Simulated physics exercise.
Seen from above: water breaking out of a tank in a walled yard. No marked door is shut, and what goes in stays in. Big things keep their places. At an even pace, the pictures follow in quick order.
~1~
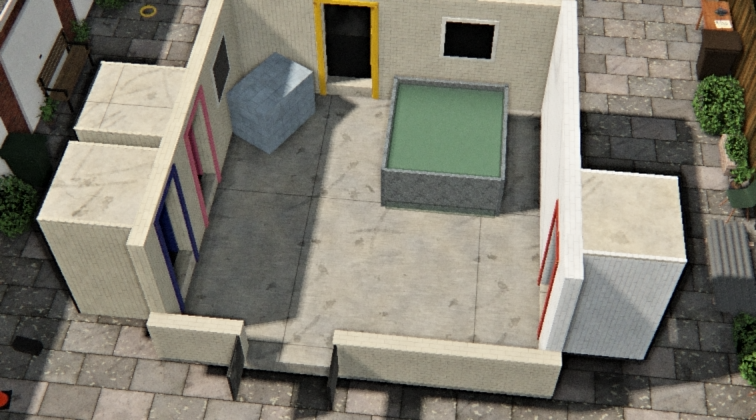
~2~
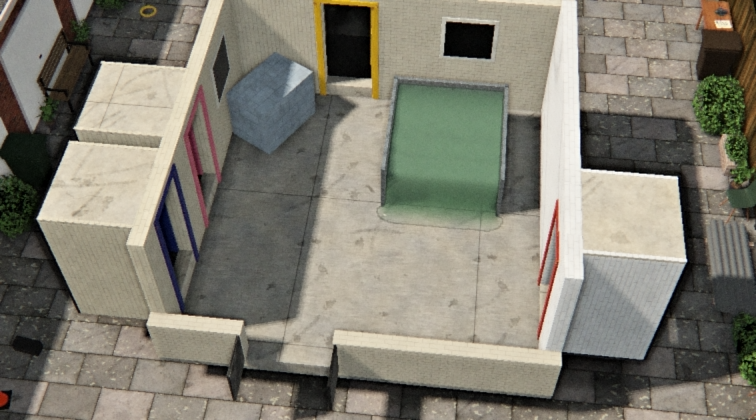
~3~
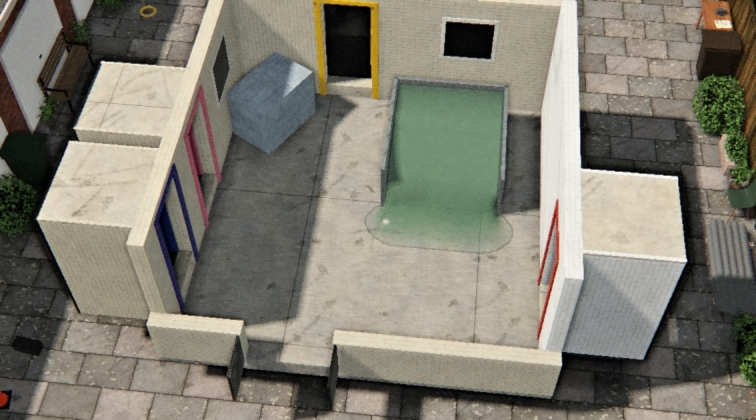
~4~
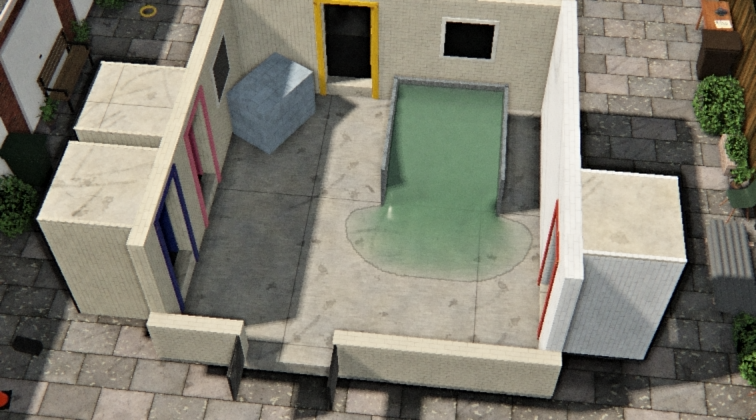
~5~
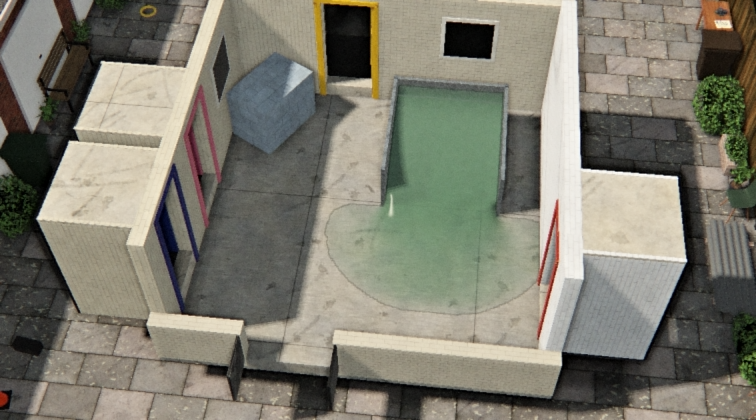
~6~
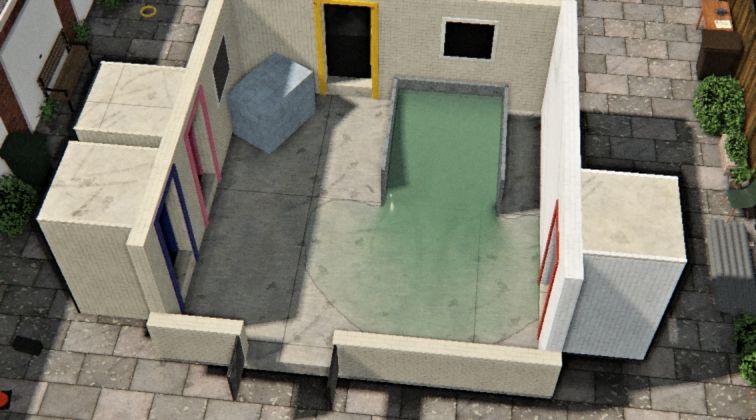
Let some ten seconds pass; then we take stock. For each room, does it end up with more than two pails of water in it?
Room by room: The blue door: No; the red door: Yes; the pink door: No; the yellow door: No.
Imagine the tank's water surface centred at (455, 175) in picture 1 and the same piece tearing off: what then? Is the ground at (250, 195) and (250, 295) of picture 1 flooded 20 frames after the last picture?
Taking them in the order given, I'd call it drenched and then drenched.
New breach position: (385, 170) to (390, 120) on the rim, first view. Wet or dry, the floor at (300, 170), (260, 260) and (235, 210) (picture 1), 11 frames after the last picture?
Submerged, submerged, submerged.
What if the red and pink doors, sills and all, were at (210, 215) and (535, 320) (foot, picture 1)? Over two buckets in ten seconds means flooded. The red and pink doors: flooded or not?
The red one overflows, while the pink one overflows.
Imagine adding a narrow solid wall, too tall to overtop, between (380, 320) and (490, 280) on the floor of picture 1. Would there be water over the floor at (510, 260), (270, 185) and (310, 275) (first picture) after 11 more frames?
Results in order: Swamped / bone-dry / swamped.
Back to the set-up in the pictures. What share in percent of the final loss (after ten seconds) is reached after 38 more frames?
I'd put it at 80 per cent.
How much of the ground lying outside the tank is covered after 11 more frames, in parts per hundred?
I'd say 55 per cent.
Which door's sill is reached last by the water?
That is the one in yellow.
A moment on, water covers 50 % of the floor; the blue door not reached, the red door under two buckets in, the pink door not reached, the yellow door not reached.
Next, water covers 55 % of the floor; the blue door not reached, the red door over two buckets in, the pink door not reached, the yellow door not reached.
Then, water covers 60 % of the floor; the blue door wet at the sill, nothing in, the red door far over two buckets in, the pink door not reached, the yellow door not reached.
Later, water covers 95 % of the floor; the blue door wet at the sill, nothing in, the red door far over two buckets in, the pink door wet at the sill, nothing in, the yellow door wet at the sill, nothing in.
In the end, water covers 95 % of the floor; the blue door wet at the sill, nothing in, the red door far over two buckets in, the pink door wet at the sill, nothing in, the yellow door wet at the sill, nothing in.
